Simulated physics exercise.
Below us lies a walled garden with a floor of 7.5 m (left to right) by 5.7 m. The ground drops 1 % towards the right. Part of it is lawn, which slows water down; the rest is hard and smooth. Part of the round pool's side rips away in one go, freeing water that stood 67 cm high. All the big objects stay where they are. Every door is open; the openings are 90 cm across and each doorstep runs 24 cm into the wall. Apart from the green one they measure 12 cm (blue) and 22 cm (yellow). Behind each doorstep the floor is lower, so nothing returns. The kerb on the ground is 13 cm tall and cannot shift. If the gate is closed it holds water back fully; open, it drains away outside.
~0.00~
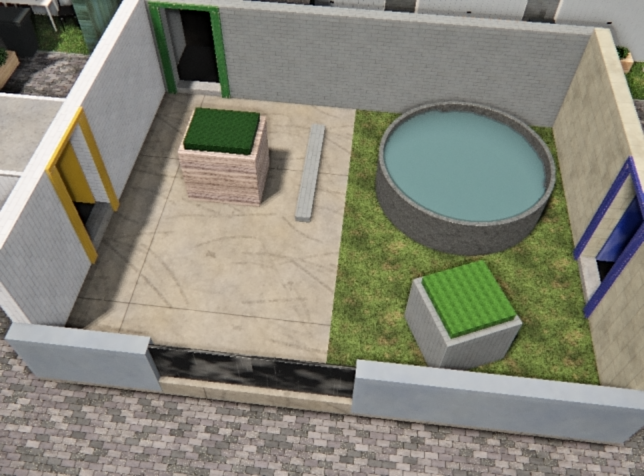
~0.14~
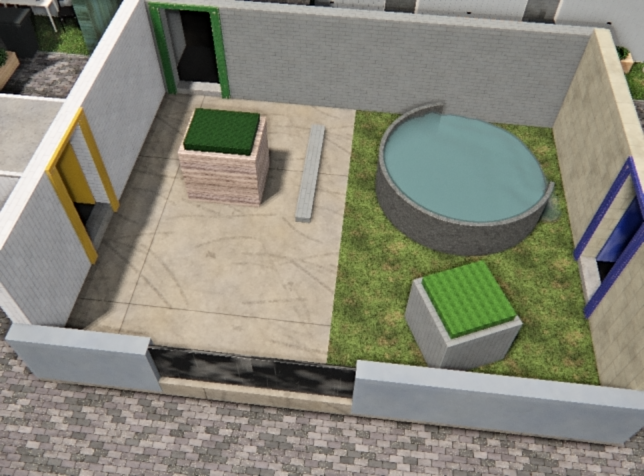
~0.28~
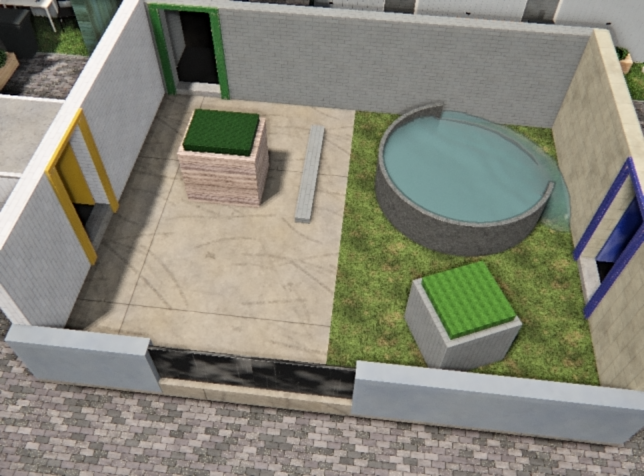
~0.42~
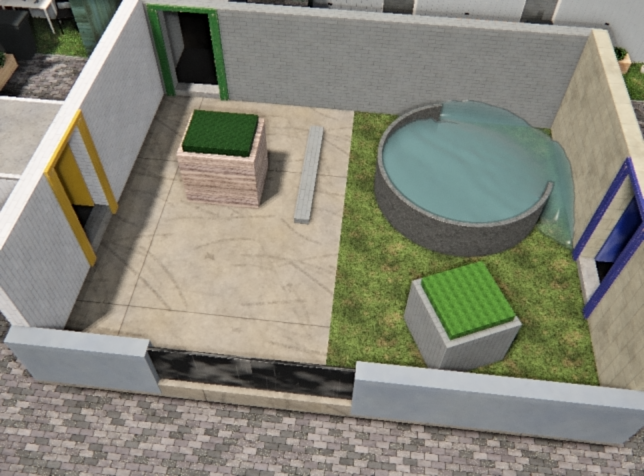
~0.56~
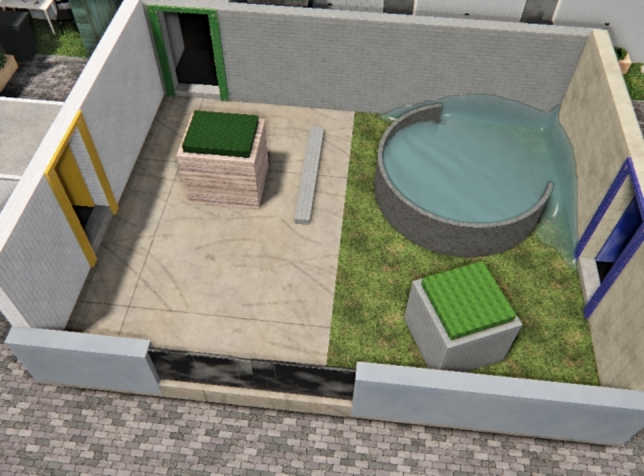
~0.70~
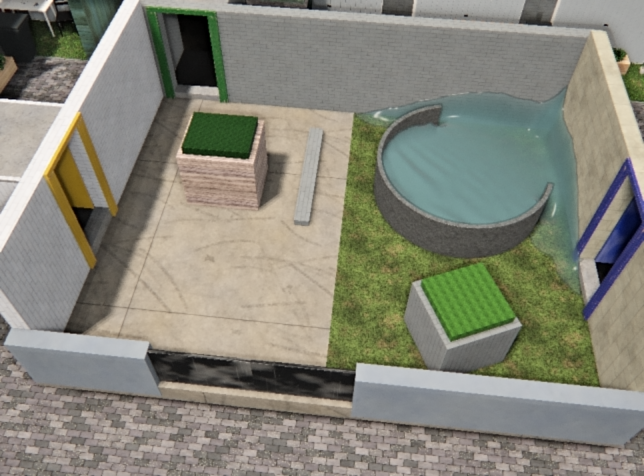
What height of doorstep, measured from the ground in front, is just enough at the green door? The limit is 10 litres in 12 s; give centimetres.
It would have to be roughly 6.5 cm high.
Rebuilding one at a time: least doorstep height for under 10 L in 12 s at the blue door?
Roughly 13.5 cm at blue.
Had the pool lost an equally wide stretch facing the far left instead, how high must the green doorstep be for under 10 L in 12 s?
Then roughly 27 cm.
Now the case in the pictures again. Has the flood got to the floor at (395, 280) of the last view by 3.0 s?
It is still dry.
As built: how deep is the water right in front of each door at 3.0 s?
In cm: Green 2, blue 11, yellow 0.
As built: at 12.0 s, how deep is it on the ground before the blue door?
About 12.5 cm.
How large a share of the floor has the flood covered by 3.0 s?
Near 40 per cent is wet.
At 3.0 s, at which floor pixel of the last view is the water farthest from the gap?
Around (208, 104).
After 1.4 s water covers 20 % of the floor, deepest (69 cm) near (545, 133); it has not reached the green door.
After 3.0 s water covers 40 % of the floor, deepest (33 cm) near (510, 156); it has not reached the green door.
After 12.0 s water covers 100 % of the floor, deepest (20 cm) near (545, 133); 5 cm at the green door, 0 litres in over its 13 cm doorstep.
At the green door as built, the water arrived by 3.2 s and peaked near 8 cm at 8.0 s.
With a doorstep of 6 cm, 15 litres would have come in within the 12 s; with 8 cm, 4 litres. So under 10 litres takes about 6.5 cm.
